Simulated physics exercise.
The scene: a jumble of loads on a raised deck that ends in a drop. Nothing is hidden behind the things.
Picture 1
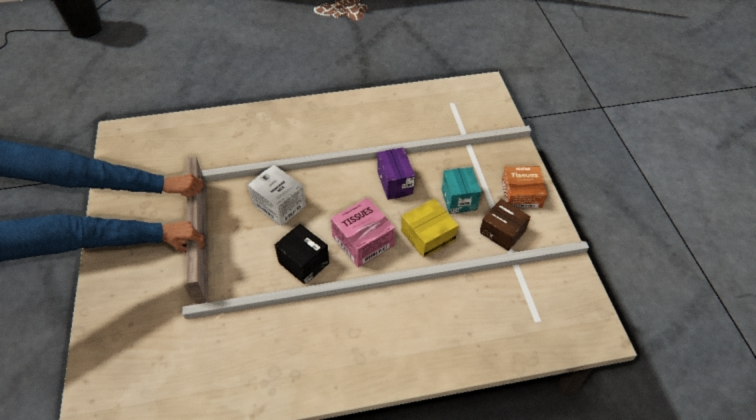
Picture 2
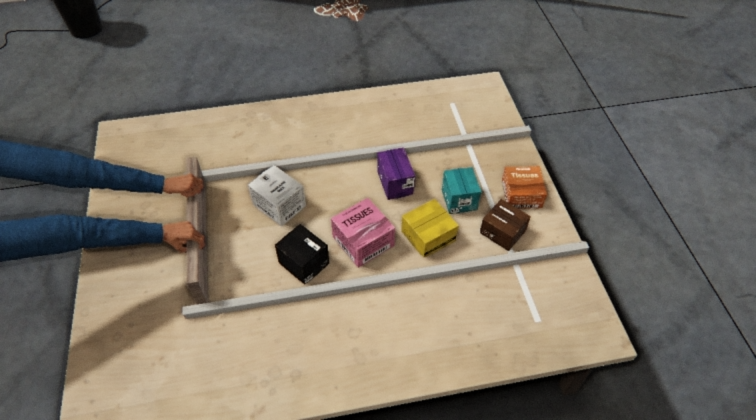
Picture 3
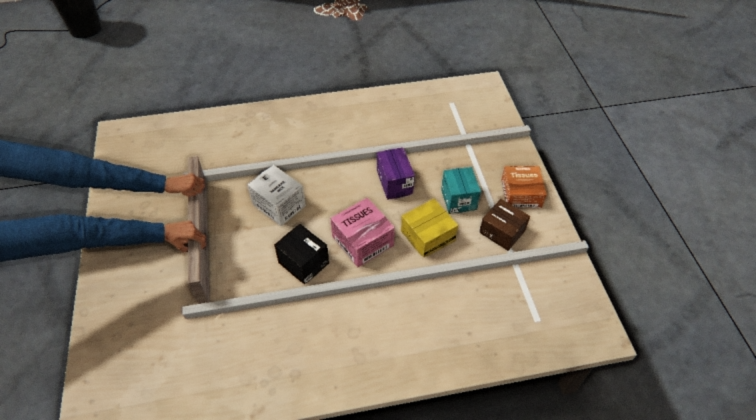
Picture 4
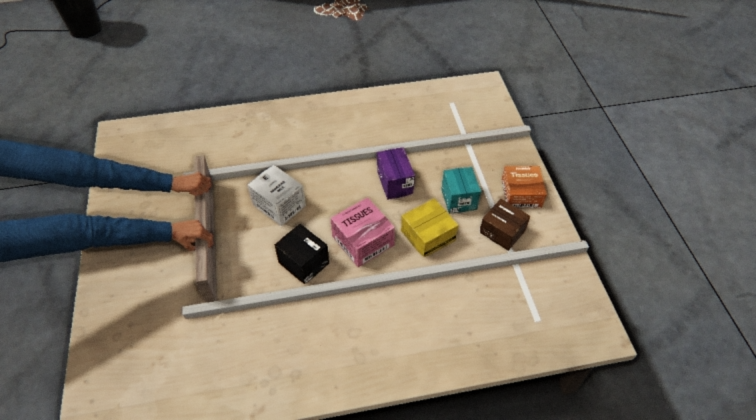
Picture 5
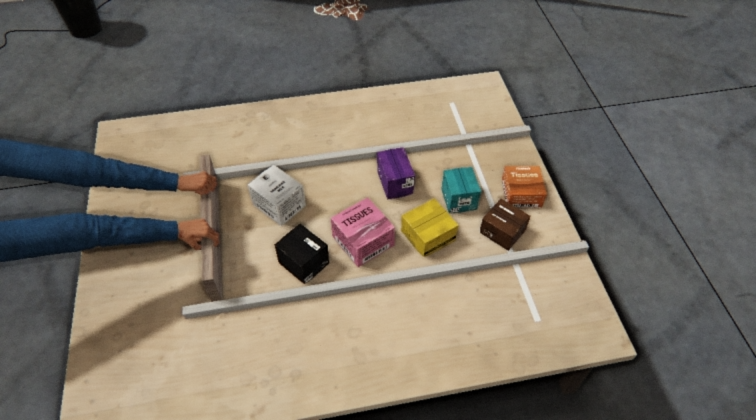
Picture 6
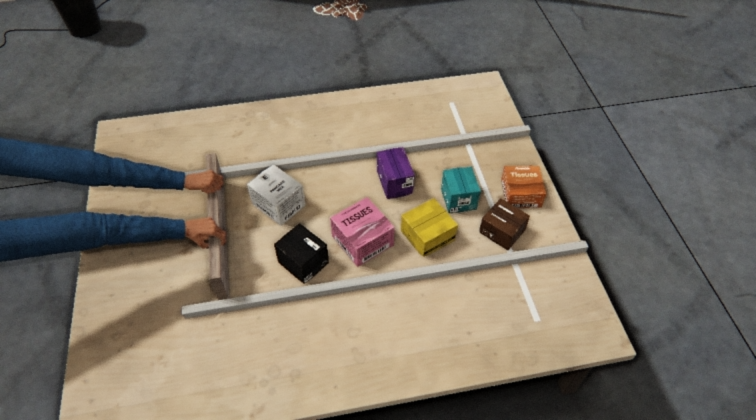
Two blue-sleeved hands slid a wooden plank slightly to the right between two rails on a wooden board, while the eight colorful boxes in front of it, including a pink tissue one, stayed still.
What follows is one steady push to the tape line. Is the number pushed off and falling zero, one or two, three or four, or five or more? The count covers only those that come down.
The edge claims three or four.
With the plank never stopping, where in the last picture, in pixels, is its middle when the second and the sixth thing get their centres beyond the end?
For the first, roughly (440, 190); for the next, roughly (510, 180).
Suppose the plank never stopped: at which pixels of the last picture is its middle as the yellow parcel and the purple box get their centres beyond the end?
(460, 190) and then (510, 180), give or take.
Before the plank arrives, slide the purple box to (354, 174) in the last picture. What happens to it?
It is safe.
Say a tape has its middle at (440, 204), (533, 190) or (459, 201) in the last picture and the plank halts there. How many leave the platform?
Those tries give 1, 6 and 2.
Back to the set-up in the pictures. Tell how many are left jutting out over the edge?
The overhang total is 1.
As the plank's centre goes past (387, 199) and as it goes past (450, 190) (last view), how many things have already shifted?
At the first spot 7, then 8.
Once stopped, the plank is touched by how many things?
It is in contact with 2.
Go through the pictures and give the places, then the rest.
The first picture shows orange box (524, 187); brown parcel (505, 225); turquoise parcel (461, 190); plank (197, 228); tape (489, 197).
The second picture shows brown parcel (505, 225); black parcel (303, 254).
The third picture shows turquoise parcel (461, 190); yellow parcel (429, 228).
The fourth picture shows orange box (523, 187); purple box (395, 173).
The fifth picture shows brown parcel (505, 224); white box (277, 195).
The sixth picture shows orange box (523, 187); brown parcel (504, 224); turquoise parcel (460, 190); plank (218, 224); tape (488, 197).
Early on, none off yet; orange box at rest near (523, 187); brown parcel at rest near (504, 224); turquoise parcel at rest near (460, 190).
A while later, none off yet; orange box travelled a little near (528, 184); brown parcel travelled about its own width near (551, 218); turquoise parcel travelled about its own width near (482, 181).
Finally, the number that fall off is three or four; lost, yellow parcel, turquoise parcel, brown parcel and orange box.
